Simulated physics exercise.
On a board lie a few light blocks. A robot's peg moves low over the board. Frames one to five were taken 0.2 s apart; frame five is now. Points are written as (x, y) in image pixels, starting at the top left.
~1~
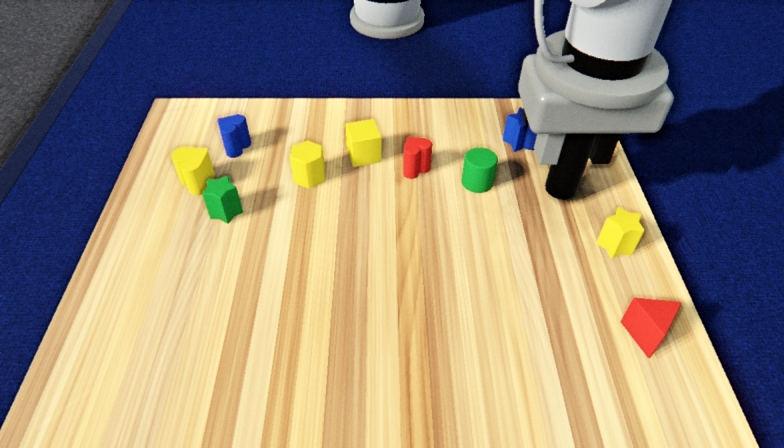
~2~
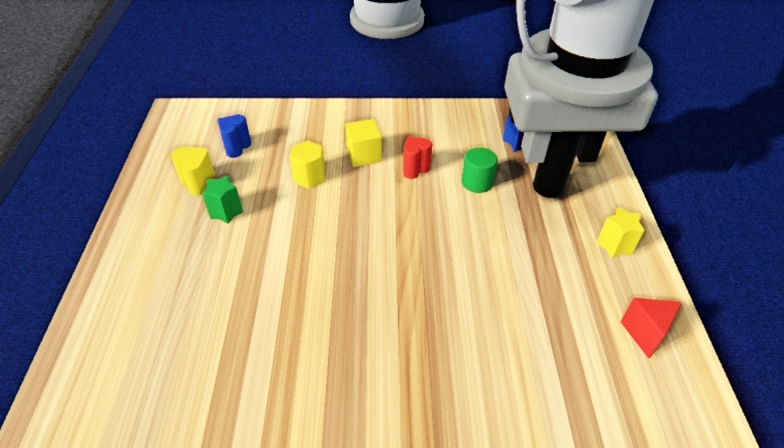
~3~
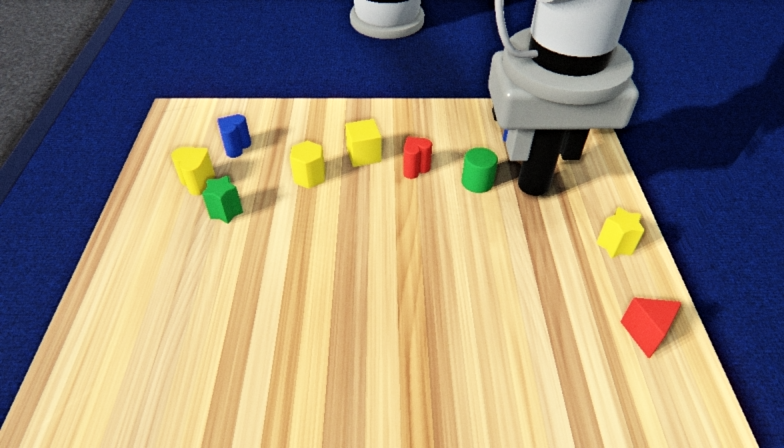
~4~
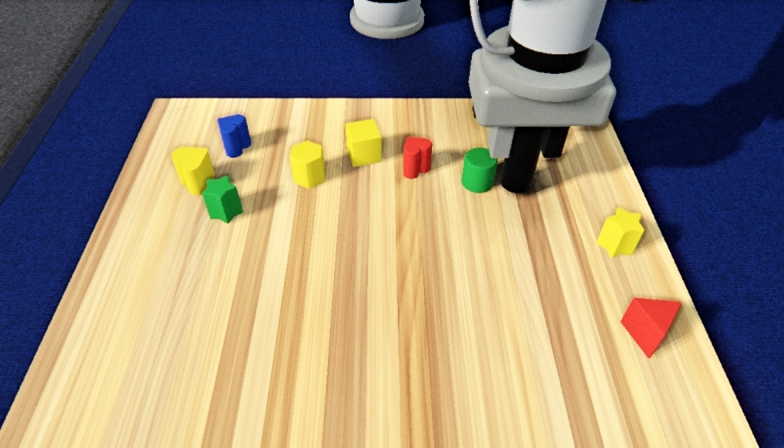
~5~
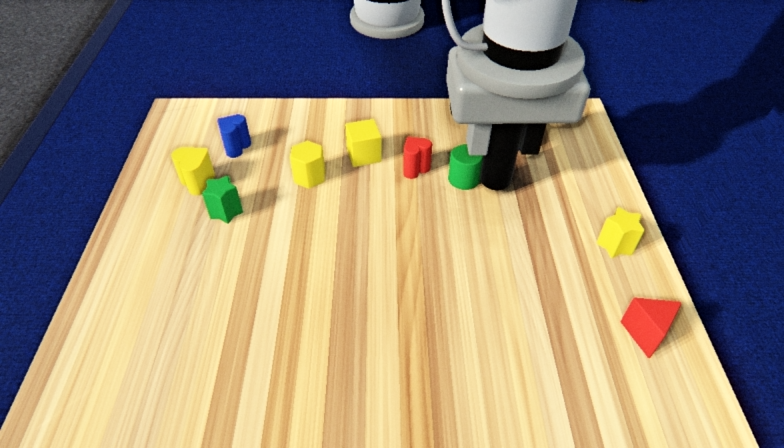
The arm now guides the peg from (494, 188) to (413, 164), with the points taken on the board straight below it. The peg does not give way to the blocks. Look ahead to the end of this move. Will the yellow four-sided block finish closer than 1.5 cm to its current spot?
Yes
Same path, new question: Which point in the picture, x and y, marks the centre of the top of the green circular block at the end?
I expect it at (397, 122).
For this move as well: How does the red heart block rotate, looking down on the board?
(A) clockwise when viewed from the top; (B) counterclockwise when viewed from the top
It's B.
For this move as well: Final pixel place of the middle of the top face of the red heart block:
In the picture, it is at (383, 138).
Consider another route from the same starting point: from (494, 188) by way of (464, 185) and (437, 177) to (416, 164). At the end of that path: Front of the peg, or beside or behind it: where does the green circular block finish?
At the end of the path, the peg is still pushing the green circular block ahead of it.
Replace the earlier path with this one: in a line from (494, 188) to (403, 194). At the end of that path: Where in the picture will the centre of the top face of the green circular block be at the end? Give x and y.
The green circular block ends near (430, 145).
On the path given first. Halfway along, peg at (453, 169); red heart block at (401, 140), turned 60° anticlockwise; green circular block at (427, 139).
At the end, peg at (413, 157); yellow four-sided block at (356, 129), turned 20° clockwise; red heart block at (383, 138), turned 105° anticlockwise; green circular block at (397, 122); blue star not moved.
